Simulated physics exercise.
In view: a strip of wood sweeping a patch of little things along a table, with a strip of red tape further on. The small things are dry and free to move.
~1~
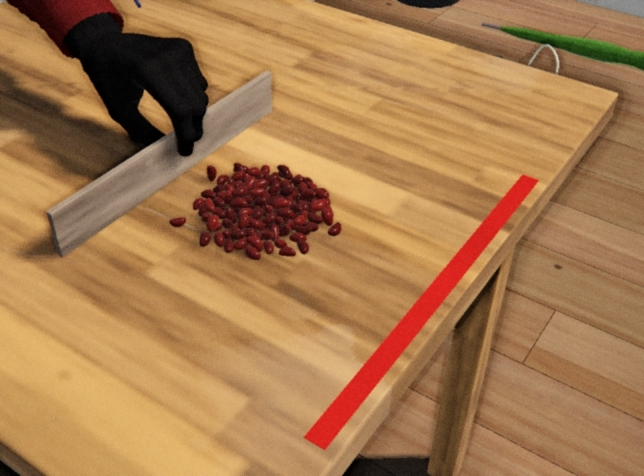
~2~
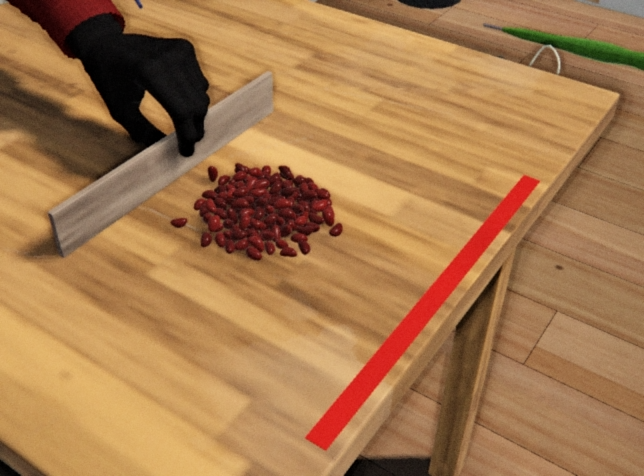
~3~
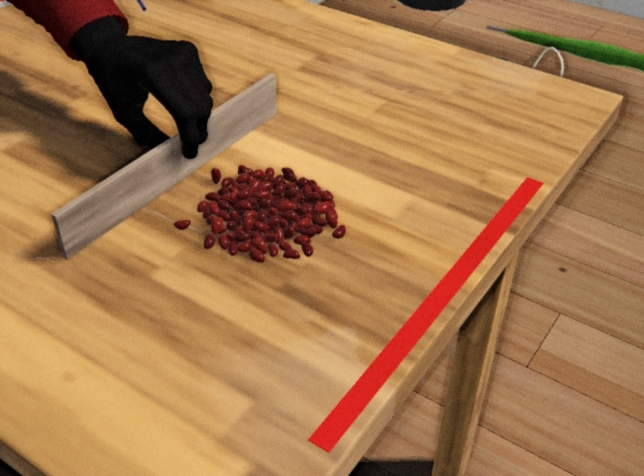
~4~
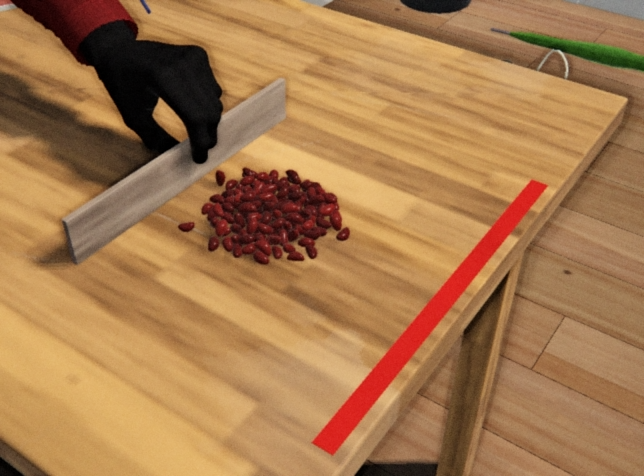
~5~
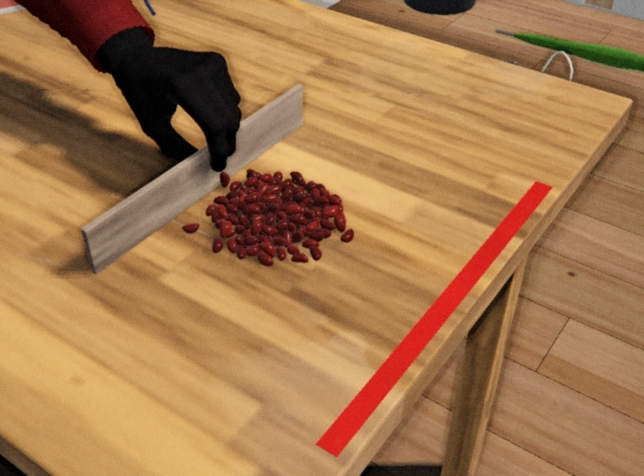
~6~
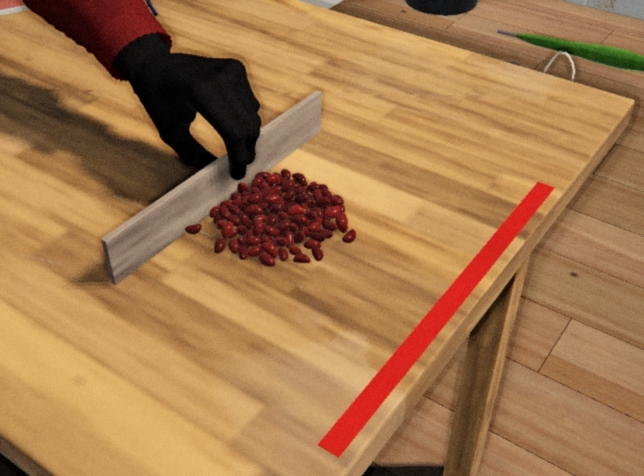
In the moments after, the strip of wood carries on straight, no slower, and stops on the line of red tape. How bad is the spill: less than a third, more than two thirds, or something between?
Lost: Over two thirds of the heap.
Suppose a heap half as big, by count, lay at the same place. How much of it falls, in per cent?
About 100 per cent.
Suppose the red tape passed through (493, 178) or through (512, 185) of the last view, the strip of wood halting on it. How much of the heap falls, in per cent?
Roughly 40 per cent, and 70 per cent.
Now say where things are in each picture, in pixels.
In the first frame, strip of wood near (72, 222), at rest; red tape near (523, 187), right by the edge; edge at (458, 302); the heap near (262, 211), kidney beans.
In the second frame, strip of wood near (73, 222), at rest.
In the third frame, strip of wood near (77, 224), at rest; the heap near (267, 214).
In the fourth frame, strip of wood near (87, 229).
In the fifth frame, strip of wood near (106, 238); the heap near (275, 218).
In the sixth frame, strip of wood near (126, 249); red tape near (538, 194); edge at (473, 310); the heap near (277, 218), only a few pushed along.
Shortly afterwards, strip of wood still moving, near (341, 205); heap all on the table, its front near (437, 278).
Next, strip of wood stopped at the red tape; heap the bulk over the edge.
Some moments later, strip of wood stopped at the red tape; heap the whole lot over the edge.
In the end, strip of wood stopped at the red tape; heap the whole lot over the edge.
